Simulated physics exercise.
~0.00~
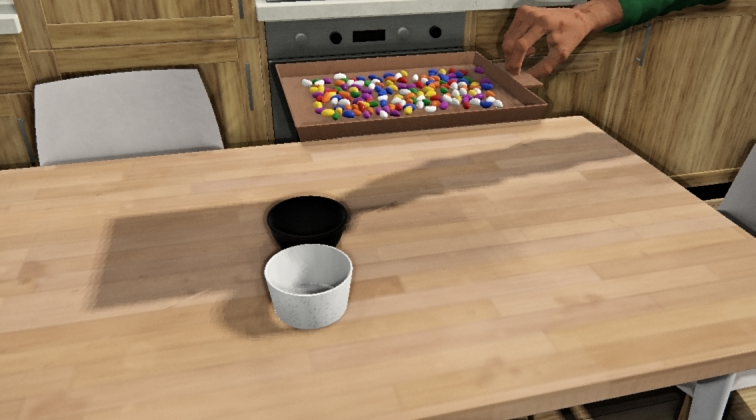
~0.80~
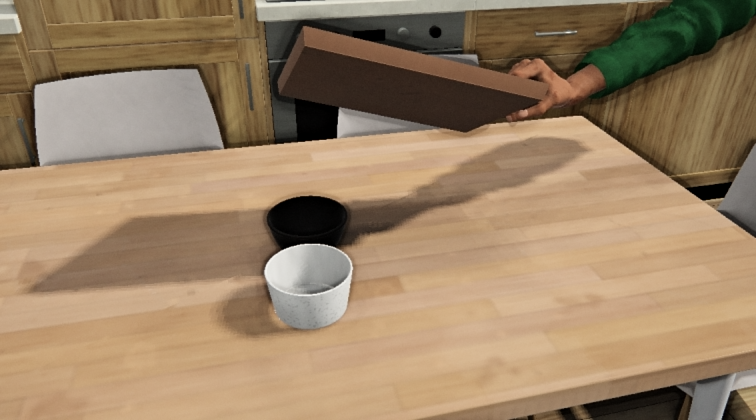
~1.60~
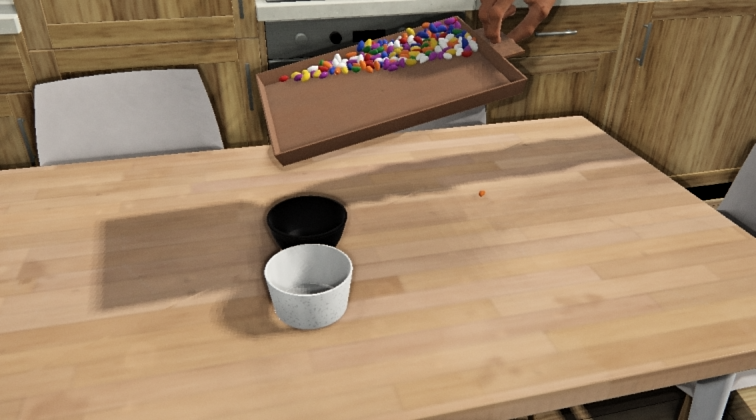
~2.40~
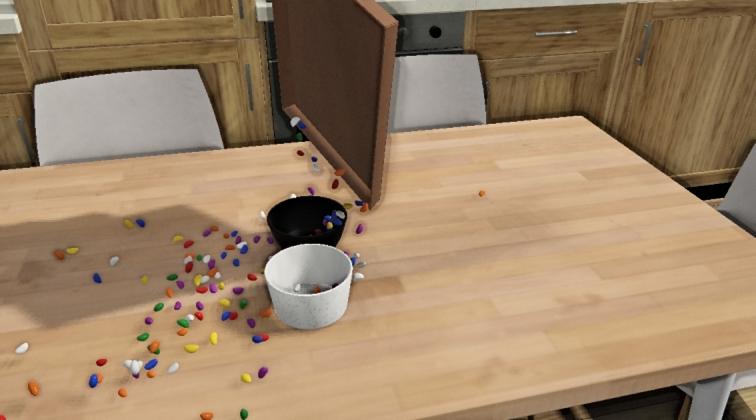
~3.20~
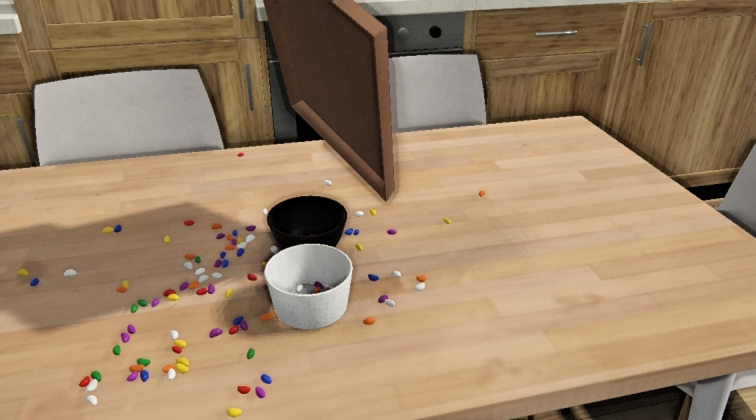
In a kitchen with wooden cabinets and an oven, a light wood table with pale chairs is seen from slightly above. A white dish stands in front of a black bowl, and beyond them a hand in a green sleeve holds a shallow brown tray of colourful jelly beans. The hand tips the tray, then brings it back nearly level, leaving one orange bean on the table. The tray shifts left and tilts steeply, its low side to the left, spilling the beans. Some drop into the two containers, but most scatter across the table, mainly to the left, and lie still beneath the upturned tray.
